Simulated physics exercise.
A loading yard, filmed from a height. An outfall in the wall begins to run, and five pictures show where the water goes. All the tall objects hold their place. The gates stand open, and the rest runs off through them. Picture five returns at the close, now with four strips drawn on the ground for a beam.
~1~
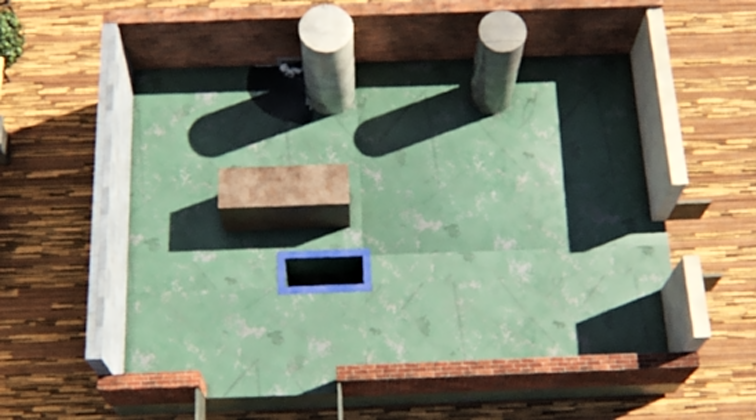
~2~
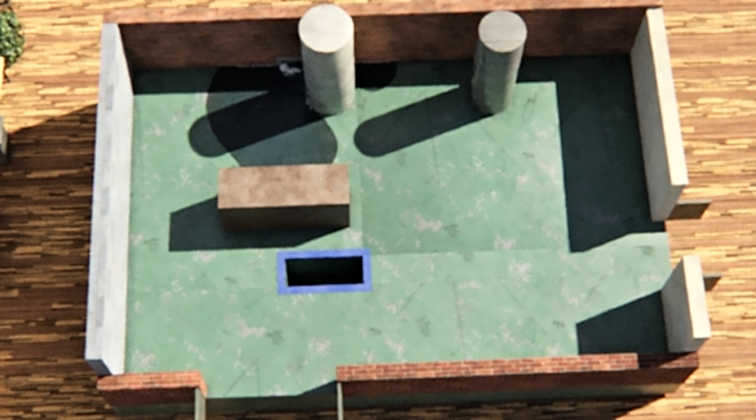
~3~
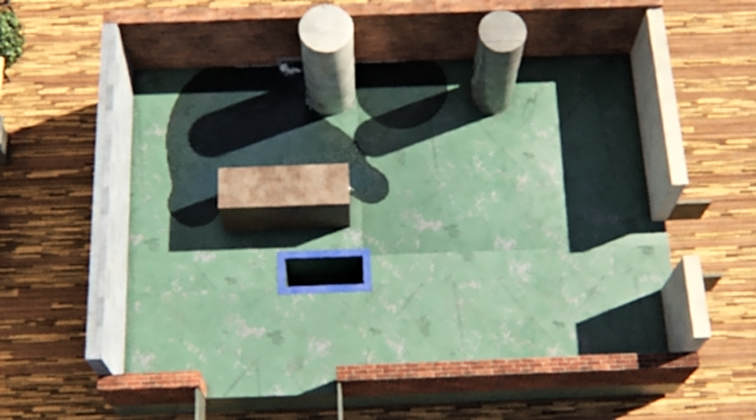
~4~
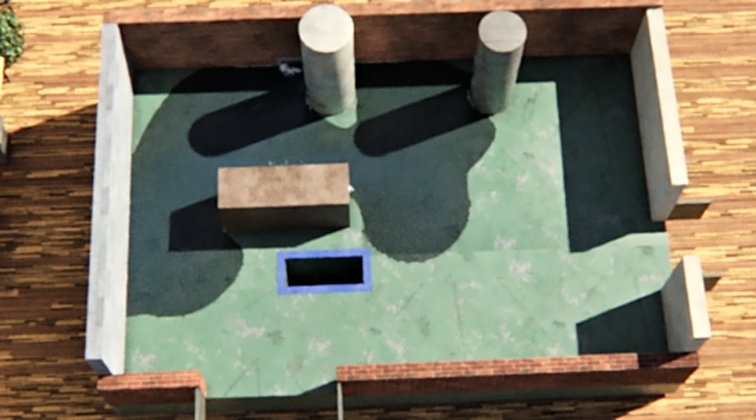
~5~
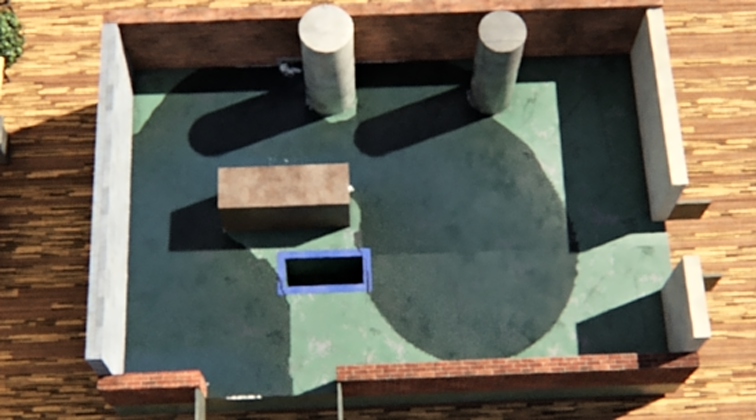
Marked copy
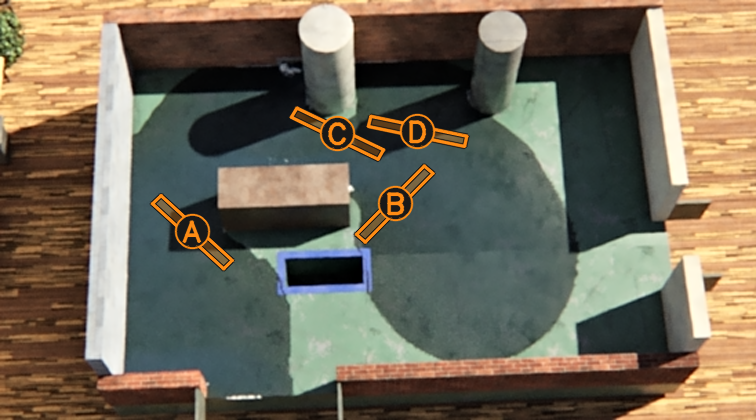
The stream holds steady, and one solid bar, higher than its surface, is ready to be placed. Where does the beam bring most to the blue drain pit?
A is best.
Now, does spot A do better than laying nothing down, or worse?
Better.
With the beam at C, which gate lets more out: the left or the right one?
The left one.
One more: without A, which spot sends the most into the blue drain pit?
Spot B.
In orange, A from (156, 199) to (227, 264); B from (360, 238) to (428, 169); C from (294, 112) to (380, 154); D from (369, 121) to (465, 141).
Choosing A, about 17 % of the stream goes into the blue drain pit, about 77 % out by the gates.
Choosing B, about 9 % of the stream goes into the blue drain pit, about 80 % out by the gates.
Choosing C, about 3 % of the stream goes into the blue drain pit, about 90 % out by the gates.
Choosing D, about 5 % of the stream goes into the blue drain pit, about 91 % out by the gates.
